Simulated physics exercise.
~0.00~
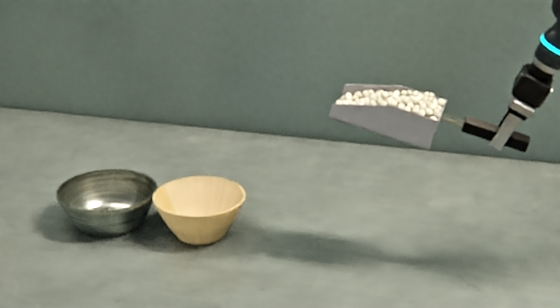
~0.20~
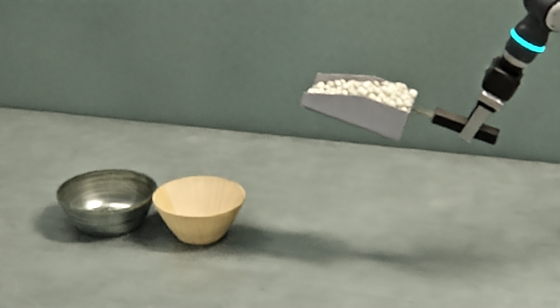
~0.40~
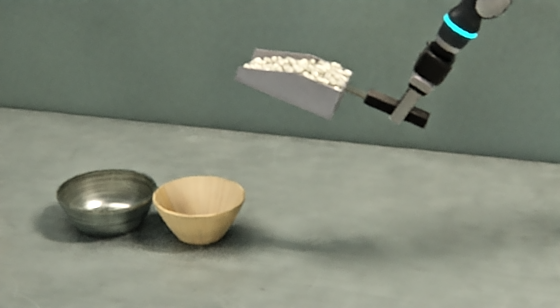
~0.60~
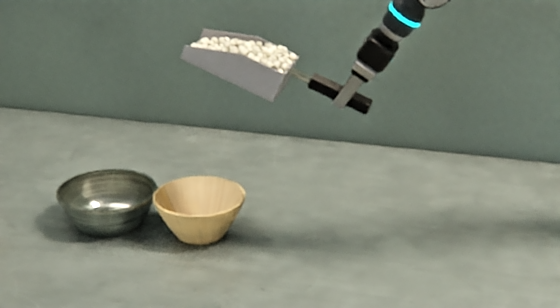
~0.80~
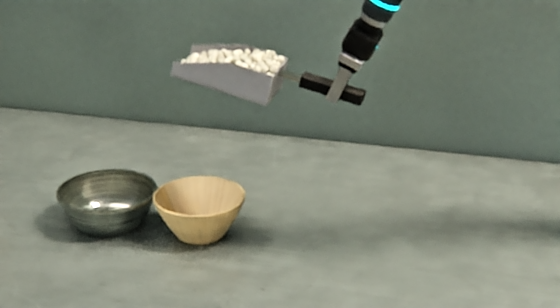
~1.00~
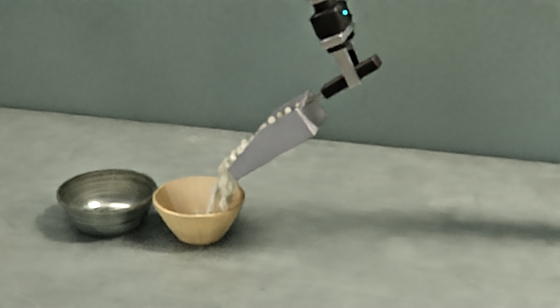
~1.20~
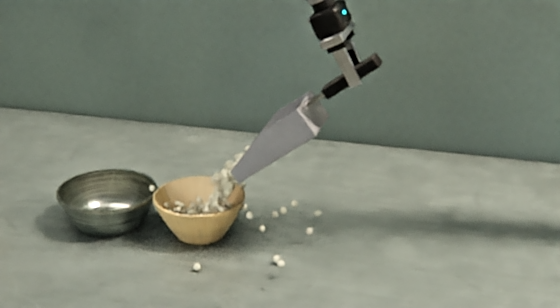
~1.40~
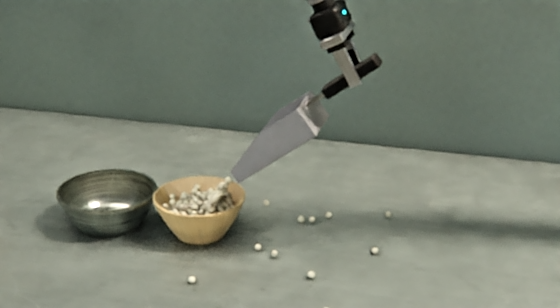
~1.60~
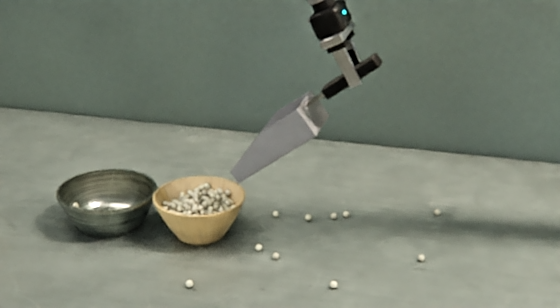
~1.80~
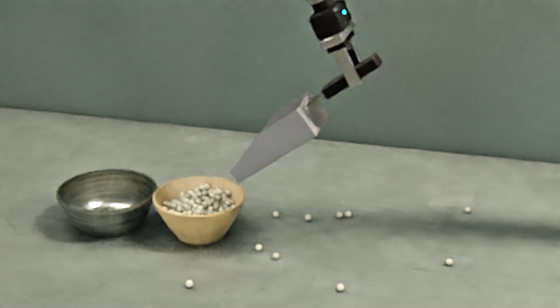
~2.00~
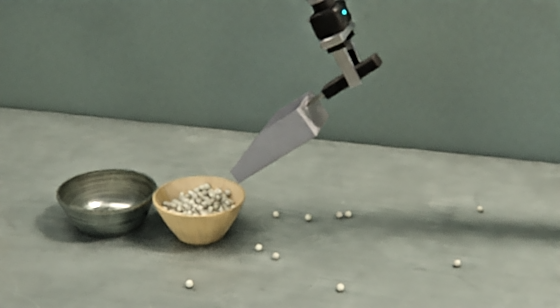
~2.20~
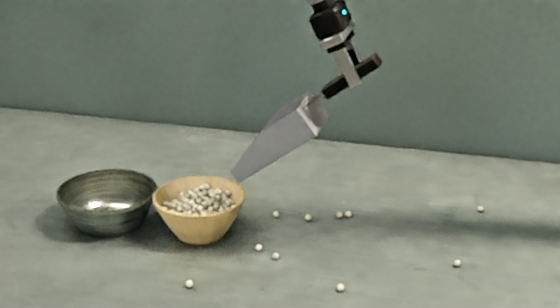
A grey scoop heaped with small white beads, gripped by a black robot arm with a glowing blue ring, moves leftward above a grey tabletop before a plain green-grey wall, seen from the side and slightly above. Below on the left stand a dark metallic bowl and, to its right, a pale tan bowl. The arm stops near the tan bowl and tips the scoop steeply down to the left. Beads stream into the tan bowl and pile up, while several bounce out and roll rightward across the table. Finally the scoop stays tilted, with most beads in the tan bowl and a few scattered around.
